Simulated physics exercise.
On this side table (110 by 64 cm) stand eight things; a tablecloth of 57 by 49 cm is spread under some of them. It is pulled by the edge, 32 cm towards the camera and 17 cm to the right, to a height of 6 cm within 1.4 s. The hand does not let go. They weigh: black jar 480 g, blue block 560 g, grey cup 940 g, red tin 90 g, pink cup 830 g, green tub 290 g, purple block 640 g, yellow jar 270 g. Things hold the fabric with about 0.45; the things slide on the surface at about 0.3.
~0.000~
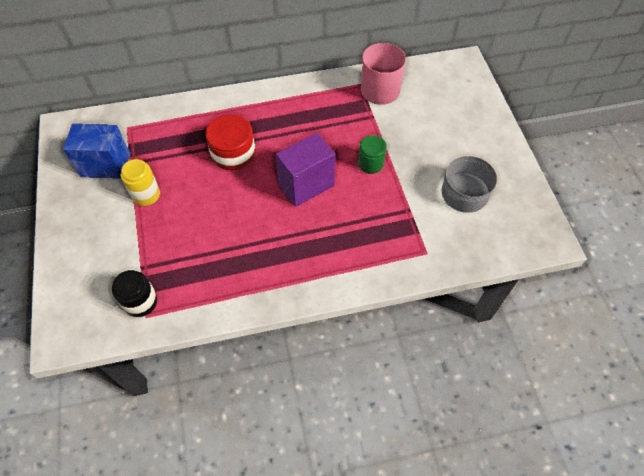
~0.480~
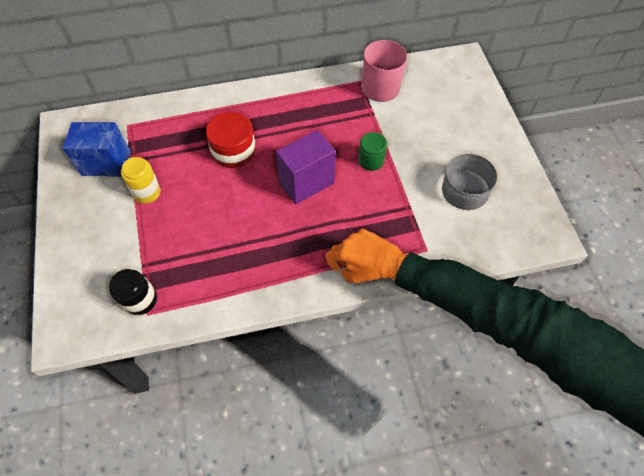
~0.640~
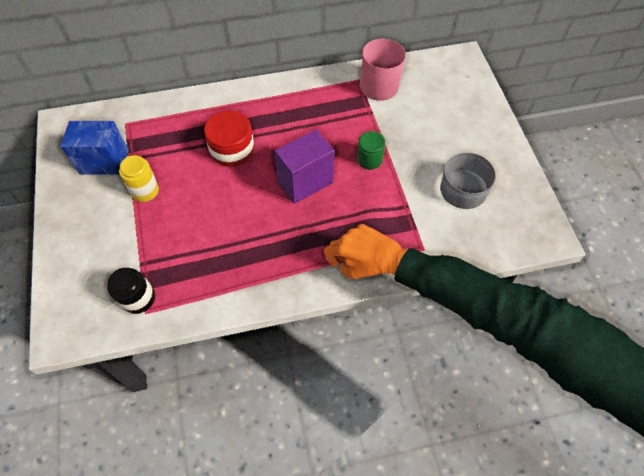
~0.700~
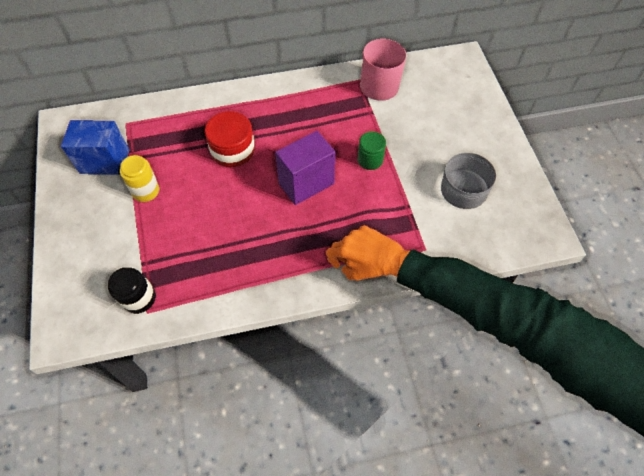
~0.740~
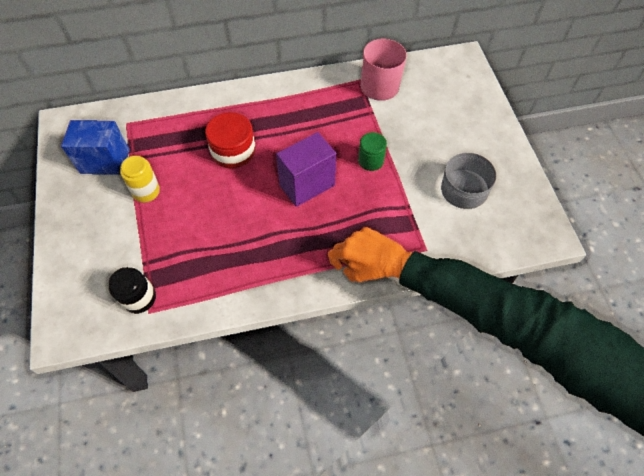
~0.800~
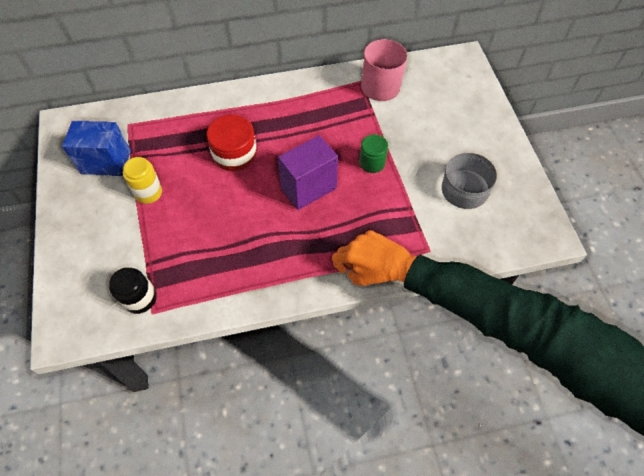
The video shows a gloved or orange hand reaching in from the right and gripping the front edge of a pink tablecloth under several blocks and containers, then tugging it very slightly, the objects on it barely shifting.
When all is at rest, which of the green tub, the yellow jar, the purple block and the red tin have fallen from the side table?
Result: Green tub drops off, yellow jar goes over the edge, purple block drops off, red tin goes over the edge.
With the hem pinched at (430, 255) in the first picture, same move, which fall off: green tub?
Then: Green tub drops off.
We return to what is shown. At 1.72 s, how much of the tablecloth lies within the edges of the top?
Some 55 per cent of it.
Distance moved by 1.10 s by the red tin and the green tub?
About: Red tin 10 cm, green tub 8 cm.
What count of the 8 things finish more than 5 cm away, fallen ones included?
4 of them.
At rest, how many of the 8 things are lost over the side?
I count 4.
At 1.1 s, 95 % of the tablecloth is still over the top; red tin 11 cm off its start, yellow jar 11 cm off its start, purple block 10 cm off its start.
At 1.4 s, 75 % of the tablecloth is still over the top; yellow jar 23 cm off its start, purple block 22 cm off its start, red tin 22 cm off its start.
At 1.7 s, 55 % of the tablecloth is still over the top; yellow jar 36 cm off its start at (246, 283), purple block 35 cm off its start at (411, 285), red tin 34 cm off its start at (326, 234).
At 2.0 s, 5 % of the tablecloth is still over the top; red tin 54 cm off its start, purple block over the edge, yellow jar over the edge.
At 3.6 s, 0 % of the tablecloth is still over the top; red tin over the edge, purple block over the edge, yellow jar over the edge, green tub over the edge.
